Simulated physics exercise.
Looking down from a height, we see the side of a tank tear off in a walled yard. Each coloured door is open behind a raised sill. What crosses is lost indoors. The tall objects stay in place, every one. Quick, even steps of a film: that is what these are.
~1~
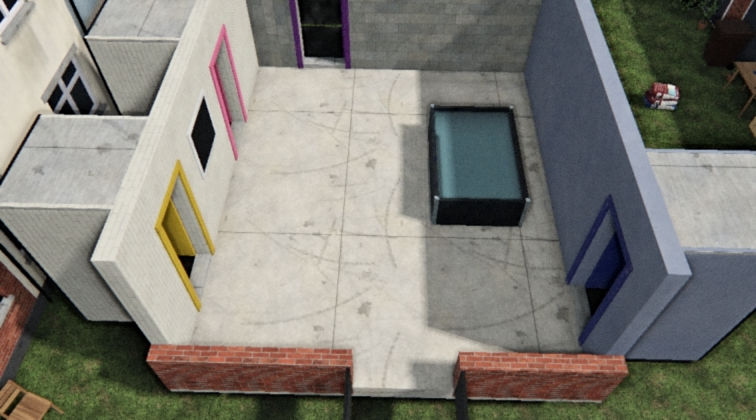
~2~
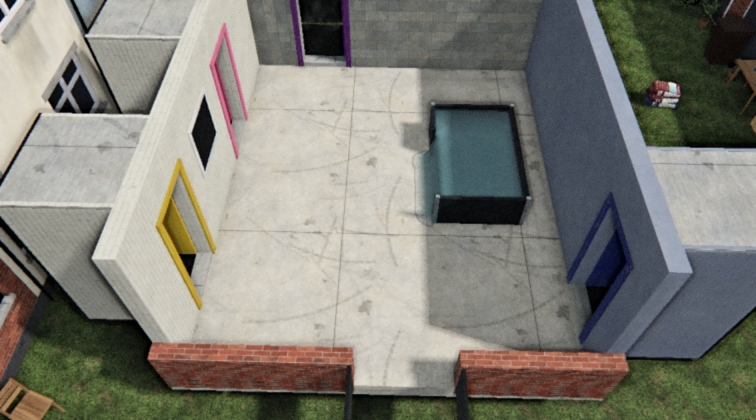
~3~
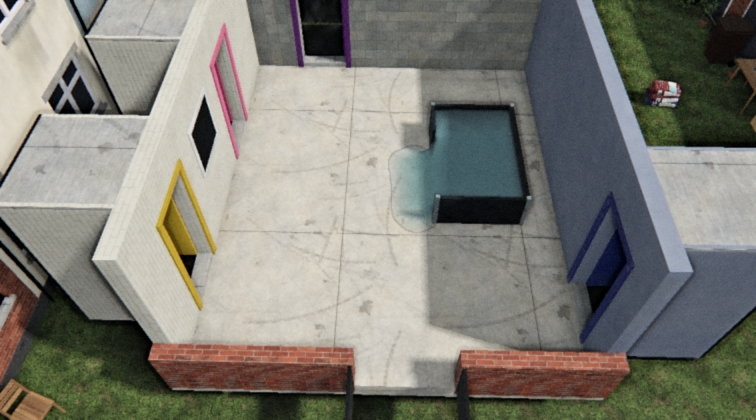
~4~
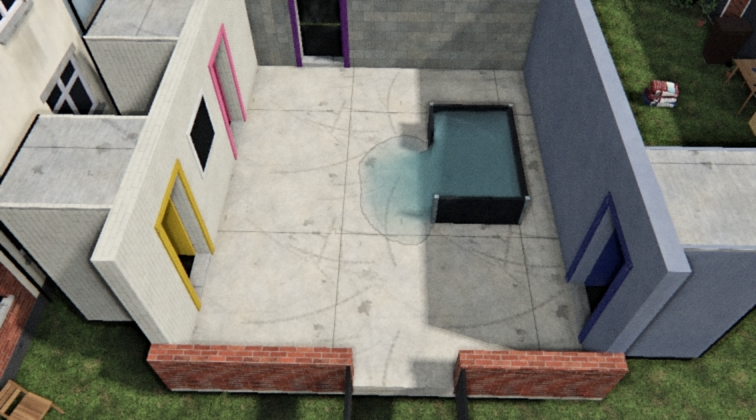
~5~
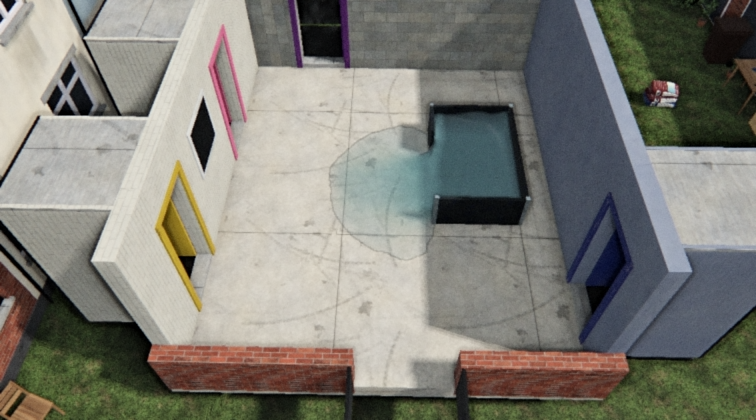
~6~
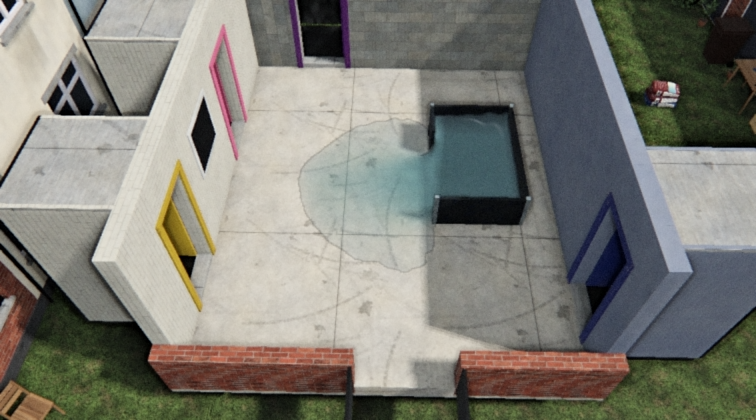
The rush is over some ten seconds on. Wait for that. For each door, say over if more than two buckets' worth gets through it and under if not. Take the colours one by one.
In the end the yellow door is going to let through more than allowed, the blue door is going to let through more than allowed, the purple door is going to let through no more than allowed, the pink door is going to let through more than allowed.
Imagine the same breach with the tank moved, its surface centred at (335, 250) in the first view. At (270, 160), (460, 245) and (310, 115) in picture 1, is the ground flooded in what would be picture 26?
One after the other: Reached, untouched, reached.
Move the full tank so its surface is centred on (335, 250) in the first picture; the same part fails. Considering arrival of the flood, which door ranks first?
The door marked yellow.
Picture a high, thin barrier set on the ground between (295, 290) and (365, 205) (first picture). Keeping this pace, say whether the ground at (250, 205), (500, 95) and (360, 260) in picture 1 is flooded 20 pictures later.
Taking the points in order, they are inundated, high and dry and inundated.
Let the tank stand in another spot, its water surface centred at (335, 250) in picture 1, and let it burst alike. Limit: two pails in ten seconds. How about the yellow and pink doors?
My reading: The yellow door overshoots it; the pink door falls short.
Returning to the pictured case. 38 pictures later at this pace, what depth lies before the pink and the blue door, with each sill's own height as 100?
First 130 percent, then 0 percent.
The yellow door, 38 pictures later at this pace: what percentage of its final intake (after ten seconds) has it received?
Approximately 95 in a hundred, I reckon.
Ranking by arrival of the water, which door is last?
That is the blue-painted one.
A moment on, water covers 35 % of the floor; the yellow door not reached, the blue door not reached, the purple door not reached, the pink door wet at the sill, nothing in.
Next, water covers 45 % of the floor; the yellow door under two buckets in, the blue door not reached, the purple door not reached, the pink door over two buckets in.
Then, water covers 50 % of the floor; the yellow door over two buckets in, the blue door not reached, the purple door wet at the sill, nothing in, the pink door far over two buckets in.
Later, water covers 75 % of the floor; the yellow door over two buckets in, the blue door not reached, the purple door wet at the sill, nothing in, the pink door far over two buckets in.
In the end, water covers 100 % of the floor; the yellow door over two buckets in, the blue door over two buckets in, the purple door wet at the sill, nothing in, the pink door far over two buckets in.
